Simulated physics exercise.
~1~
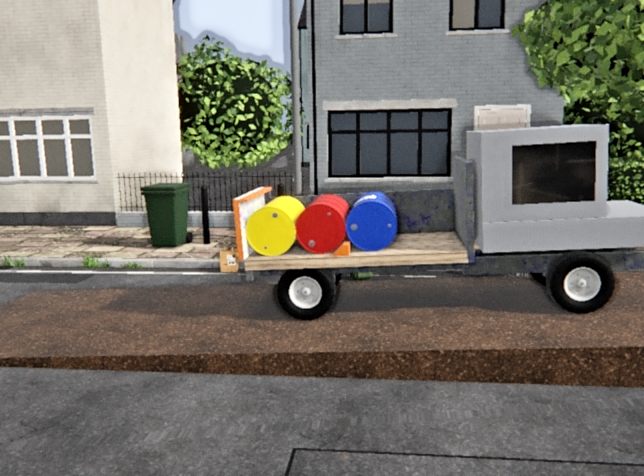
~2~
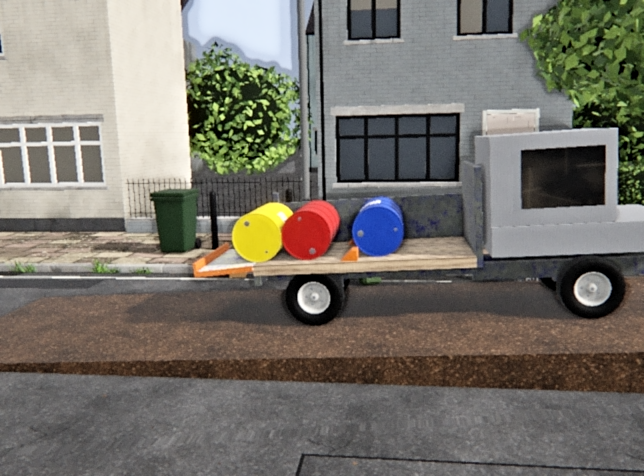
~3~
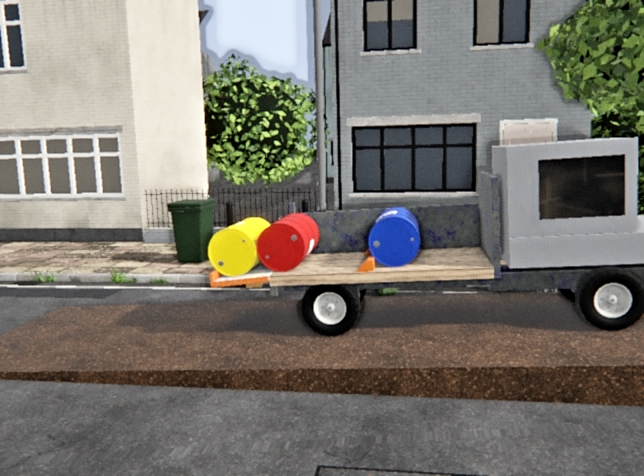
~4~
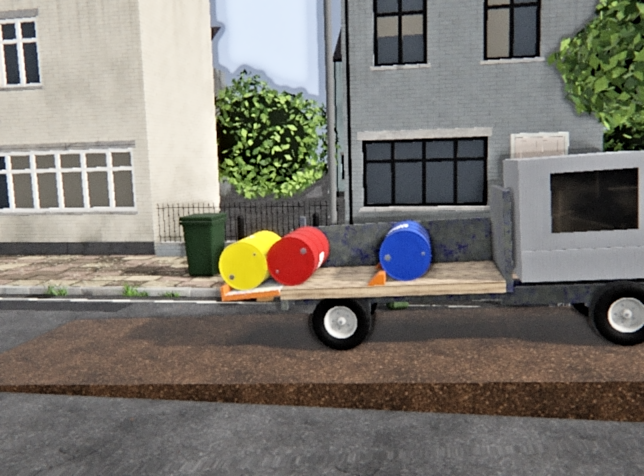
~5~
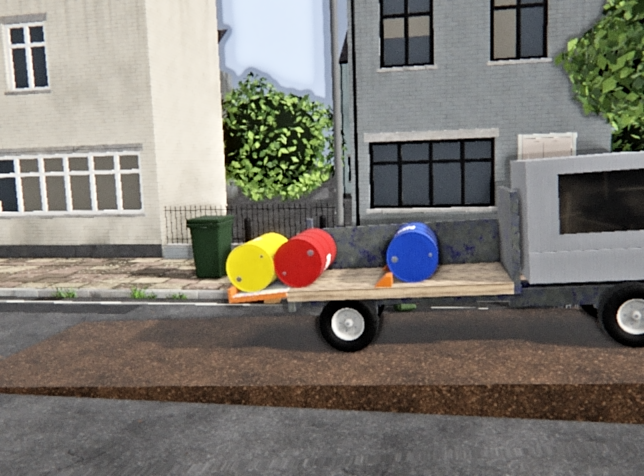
On a street in front of a cream house and a grey brick building, a grey flatbed truck is seen from the side, its cab to the right. Yellow, red and blue drums lie in a row on the wooden bed, with an upright orange-edged tailgate at the left end. The gate swings down to the left, and the yellow and red drums roll after it while the blue one stays behind by an orange chock. The yellow drum rolls onto the lowered gate and stops, and the red one comes to rest close behind it on the bed. All three drums remain aboard.
